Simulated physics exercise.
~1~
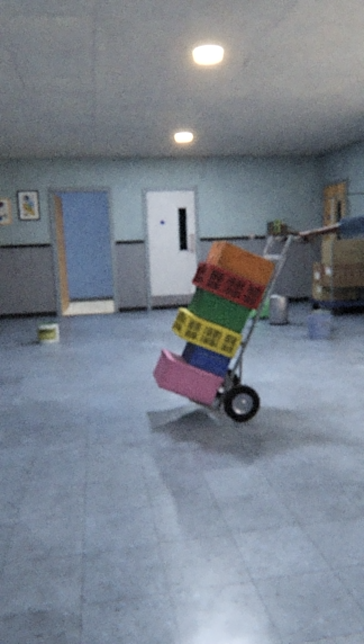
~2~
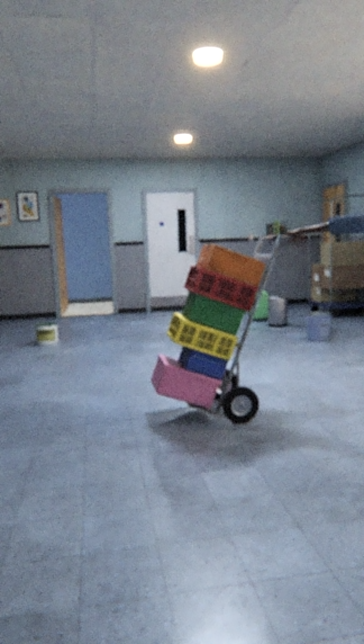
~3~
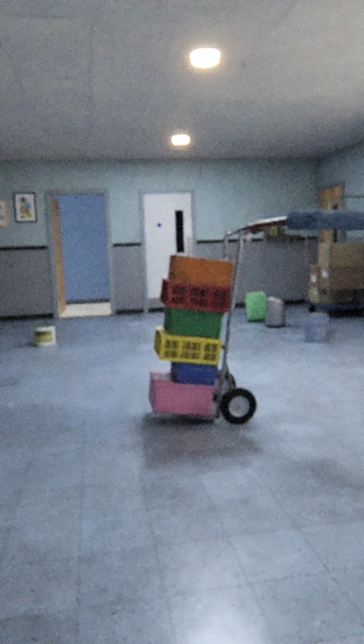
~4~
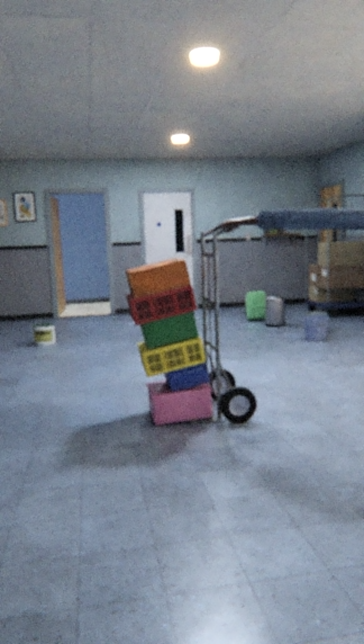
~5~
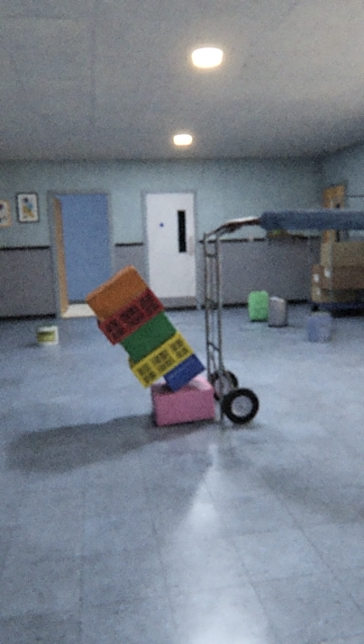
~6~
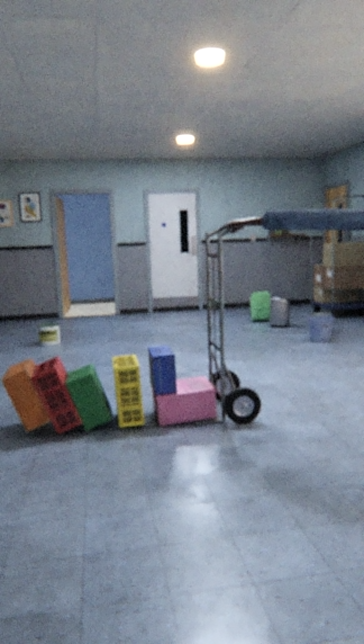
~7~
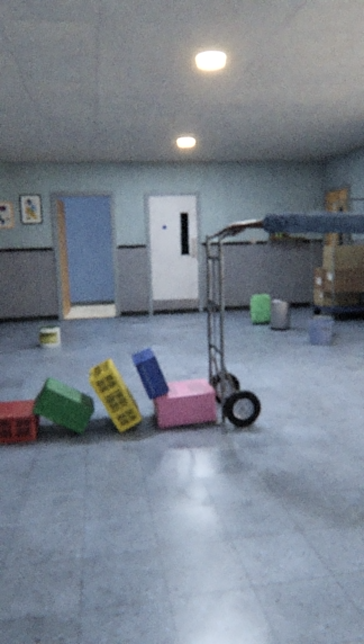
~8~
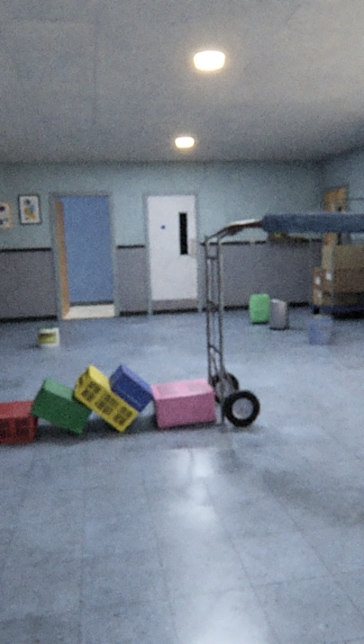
A blue-sleeved arm tipped a hand truck stacked with colorful boxes and crates upright, and the load above the pink tote toppled left, spilling across the floor in a leaning row while the pink one stayed sitting by the truck.
